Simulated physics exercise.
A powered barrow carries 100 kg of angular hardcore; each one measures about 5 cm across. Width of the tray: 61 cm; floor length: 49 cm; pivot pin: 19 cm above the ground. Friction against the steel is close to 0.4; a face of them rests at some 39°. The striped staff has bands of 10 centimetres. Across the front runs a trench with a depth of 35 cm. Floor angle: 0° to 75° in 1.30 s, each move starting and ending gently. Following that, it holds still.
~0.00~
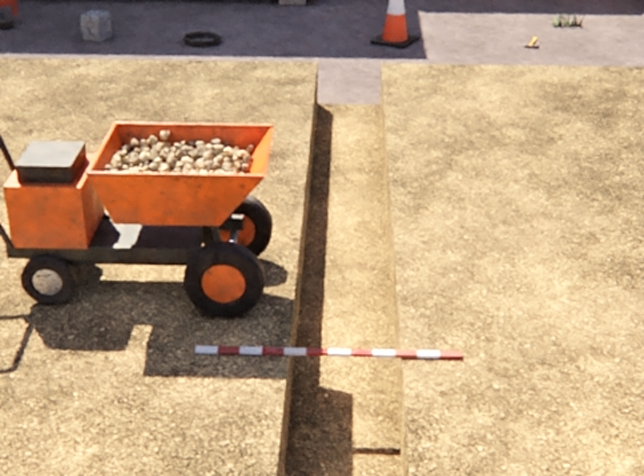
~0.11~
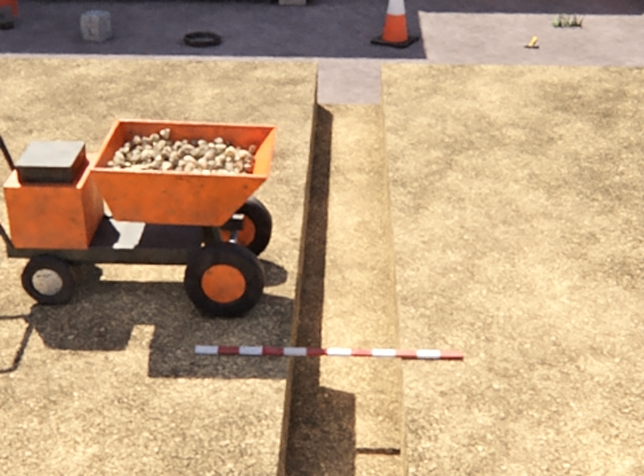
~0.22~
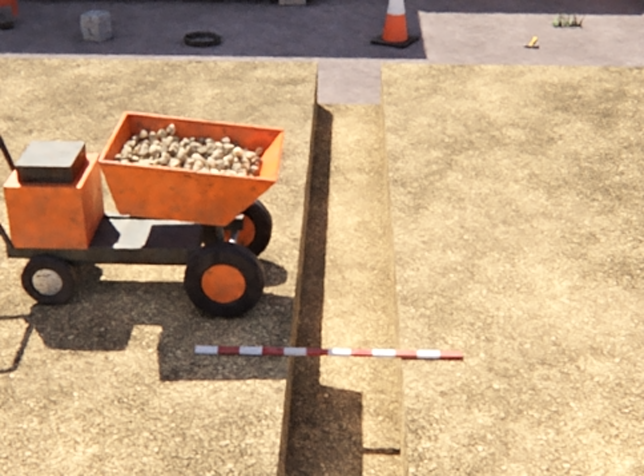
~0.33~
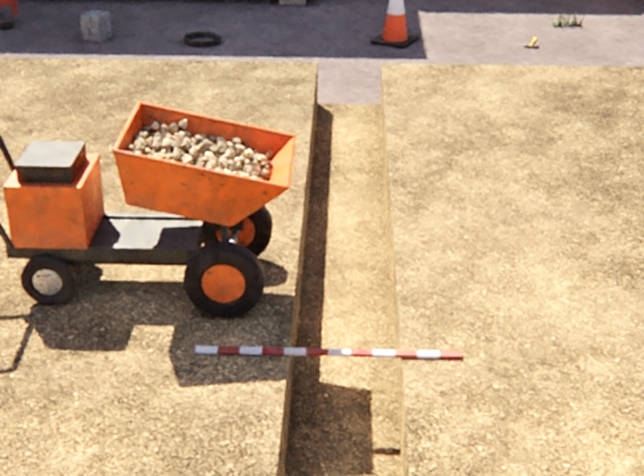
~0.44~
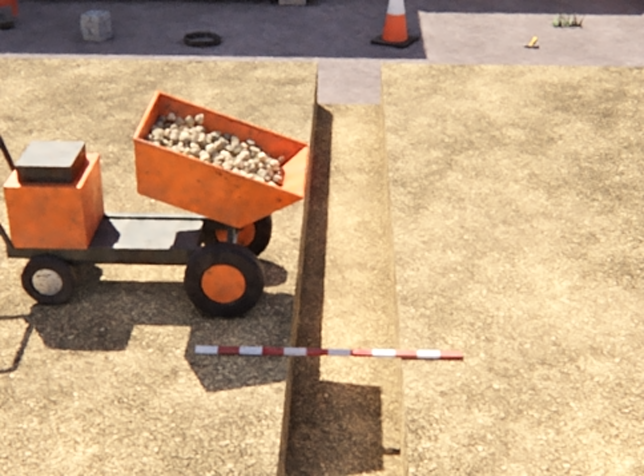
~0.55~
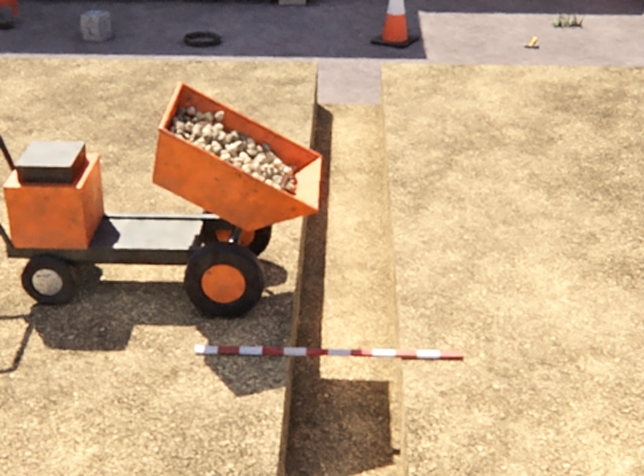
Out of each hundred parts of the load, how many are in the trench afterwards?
About 92 out of 100.
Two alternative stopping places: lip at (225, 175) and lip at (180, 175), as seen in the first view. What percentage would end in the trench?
Roughly 100 percent for the first, and 90 percent for the second.
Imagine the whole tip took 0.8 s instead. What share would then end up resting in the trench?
Then some 80 per cent would.
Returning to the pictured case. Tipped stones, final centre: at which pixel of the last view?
At about pixel (370, 335) in the last view.
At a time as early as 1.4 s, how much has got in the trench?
About 30%.
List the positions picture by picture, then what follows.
The first picture shows lip at (263, 177), floor tilted 0°, highest stones at (178, 149).
In the second picture, the tray is at 2°, its lip at (267, 178); the top of the load is at (169, 148); the stones move at 0.2 m/s on average.
The third picture shows lip at (275, 182), floor tilted 6°, highest stones at (164, 144); the stones move at 0.4 m/s on average.
The fourth picture shows lip at (288, 188), floor tilted 12°, highest stones at (161, 136); the stones move at 0.6 m/s on average.
In the fifth picture, the tray is at 20°, its lip at (303, 198); the top of the load is at (165, 126); the stones move at 0.7 m/s on average.
In the sixth picture, the tray is at 29°, its lip at (317, 211); the top of the load is at (182, 119); the stones move at 0.7 m/s on average.
After 1.0 s the floor is at 64°; 100 % in the tray; the foremost stones are at (343, 241).
After 1.4 s the floor is at 75°; 68 % in the tray, 30 % in the trench, 3 % past the trench; the foremost stones are at (419, 290).
After 1.8 s the floor is at 75°; 31 % in the tray, 61 % in the trench, 8 % past the trench; the foremost stones are at (468, 284).
After 3.7 s the floor is at 75°; 0 % in the tray, 92 % in the trench, 8 % past the trench; the foremost stones are at (479, 284).
